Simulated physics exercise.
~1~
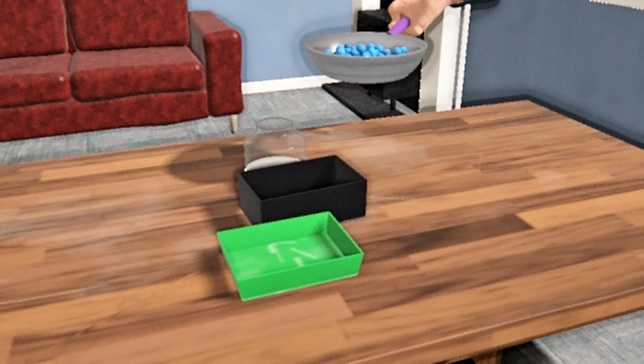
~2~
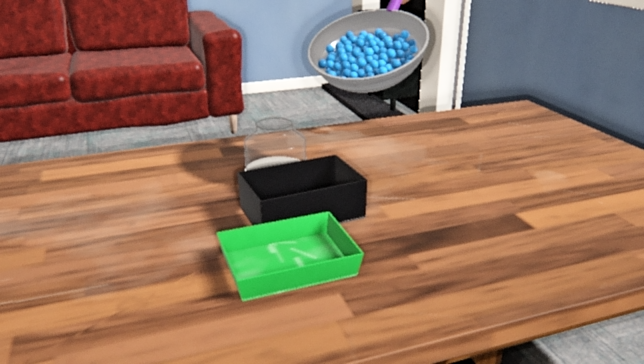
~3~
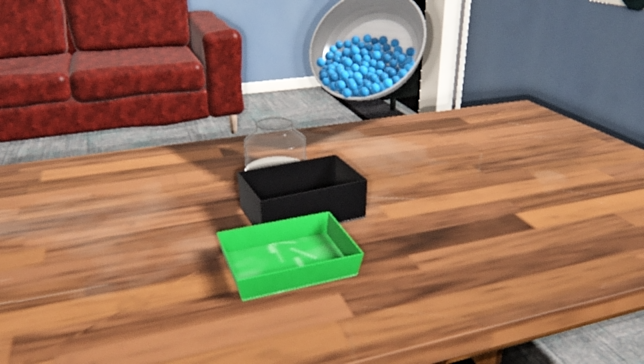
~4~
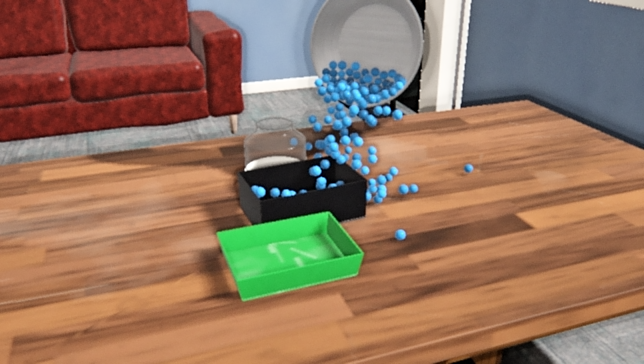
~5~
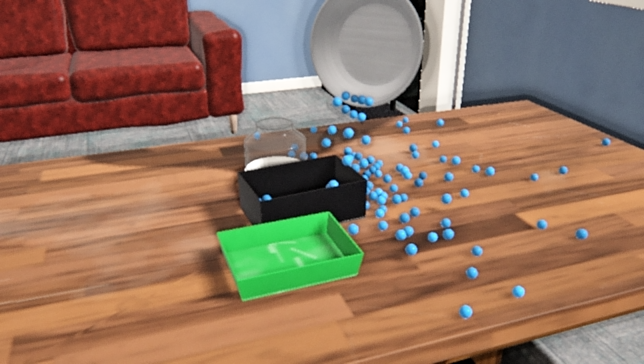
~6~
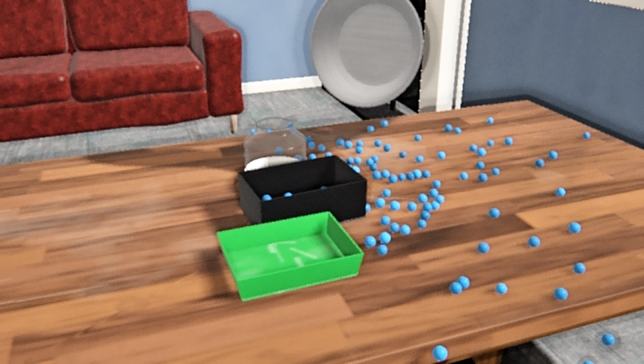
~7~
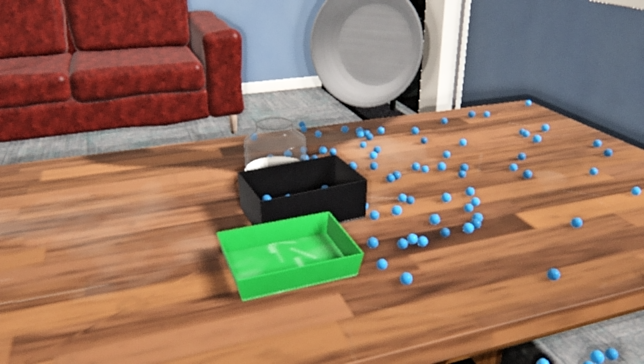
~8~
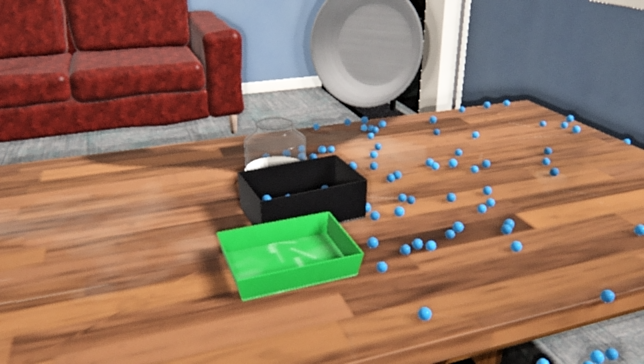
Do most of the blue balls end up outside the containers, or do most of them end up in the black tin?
Most of them end up outside the containers, scattered over the table and the floor. Only a smaller share stays in the black tin.
